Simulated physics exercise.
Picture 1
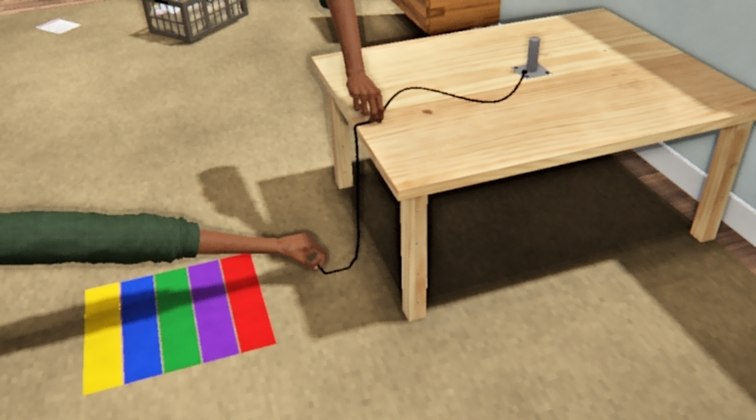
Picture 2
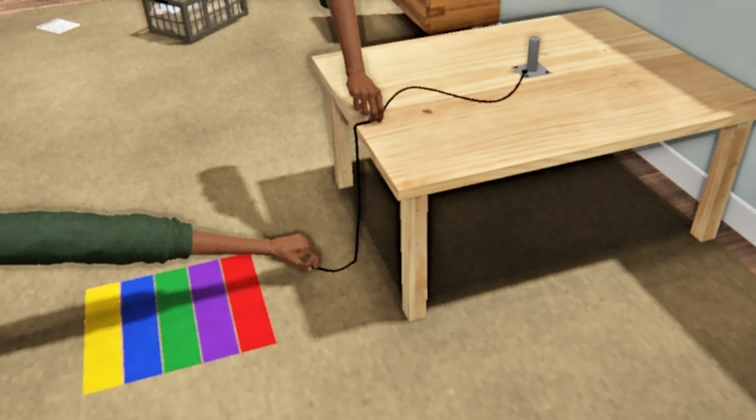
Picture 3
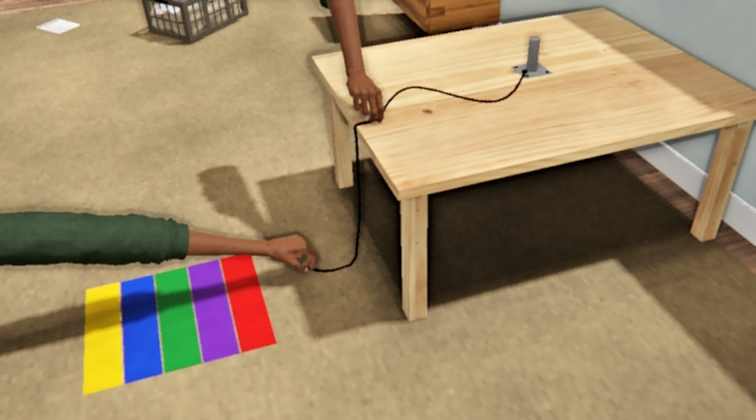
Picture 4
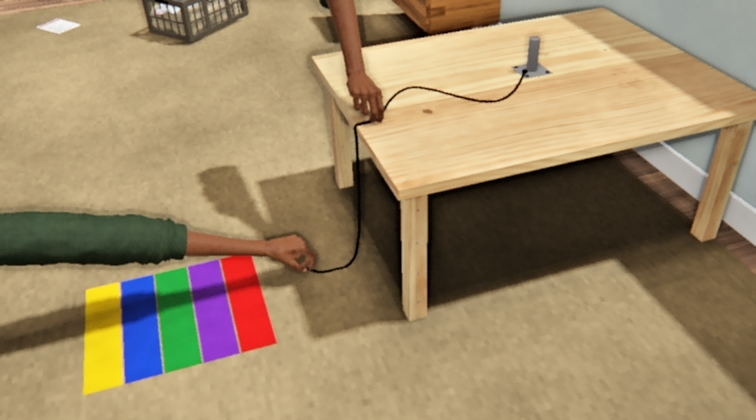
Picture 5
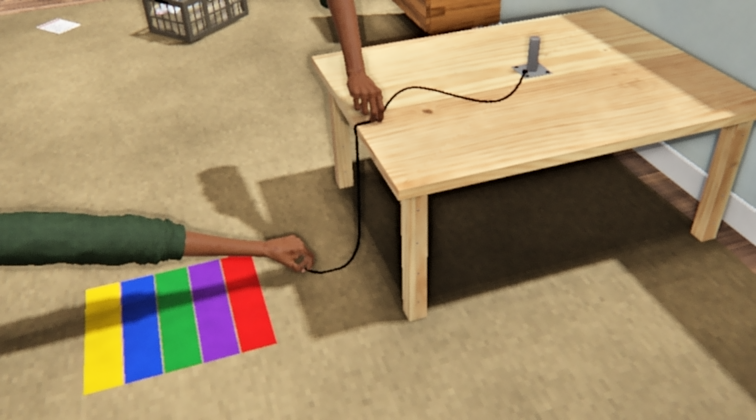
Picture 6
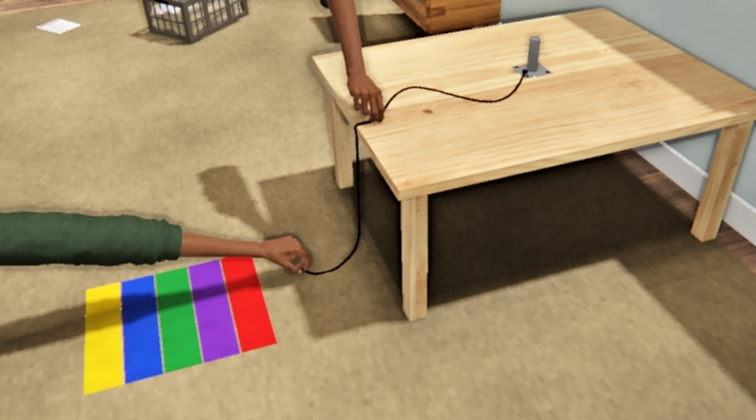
In the video, one hand pinches a black cord at the edge of a low wooden table while another hand, in a green sleeve, draws its end slightly left near five coloured strips on the floor.
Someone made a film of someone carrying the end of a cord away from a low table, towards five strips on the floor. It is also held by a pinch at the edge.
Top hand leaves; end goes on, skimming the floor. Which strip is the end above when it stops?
The blue one.
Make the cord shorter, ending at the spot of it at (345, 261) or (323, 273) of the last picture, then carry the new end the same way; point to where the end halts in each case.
In order, roughly (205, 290) and (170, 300).
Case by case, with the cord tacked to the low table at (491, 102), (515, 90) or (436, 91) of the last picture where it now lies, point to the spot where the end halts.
Per try (px, approx.): (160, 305), (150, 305), (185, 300).
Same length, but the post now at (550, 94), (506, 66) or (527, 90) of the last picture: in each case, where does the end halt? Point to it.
Roughly (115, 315), (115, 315) and (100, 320), try by try.
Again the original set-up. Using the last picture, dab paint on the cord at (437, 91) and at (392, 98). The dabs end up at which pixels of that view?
They end up around (406, 104) and around (353, 121).
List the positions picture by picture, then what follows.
The first frame shows end (318, 266); red (254, 330); purple (218, 339); green (181, 349); blue (142, 359); yellow (103, 369).
The second frame shows end (312, 267); cord through (518, 85) (464, 98) (398, 93) (361, 124) (359, 187) (357, 248).
The third frame shows end (309, 268).
The fourth frame shows end (307, 268); cord through (518, 85) (464, 98) (398, 93) (362, 124) (359, 187) (357, 248).
The fifth frame shows end (306, 268).
The sixth frame shows end (302, 269); cord through (518, 85) (464, 98) (399, 93) (362, 124) (358, 187) (355, 249).
Early on, end near (186, 298); over green.
Midway, end near (152, 306); over blue.
At the end of the slack, end near (132, 311); over blue. It gets as far as the blue strip.
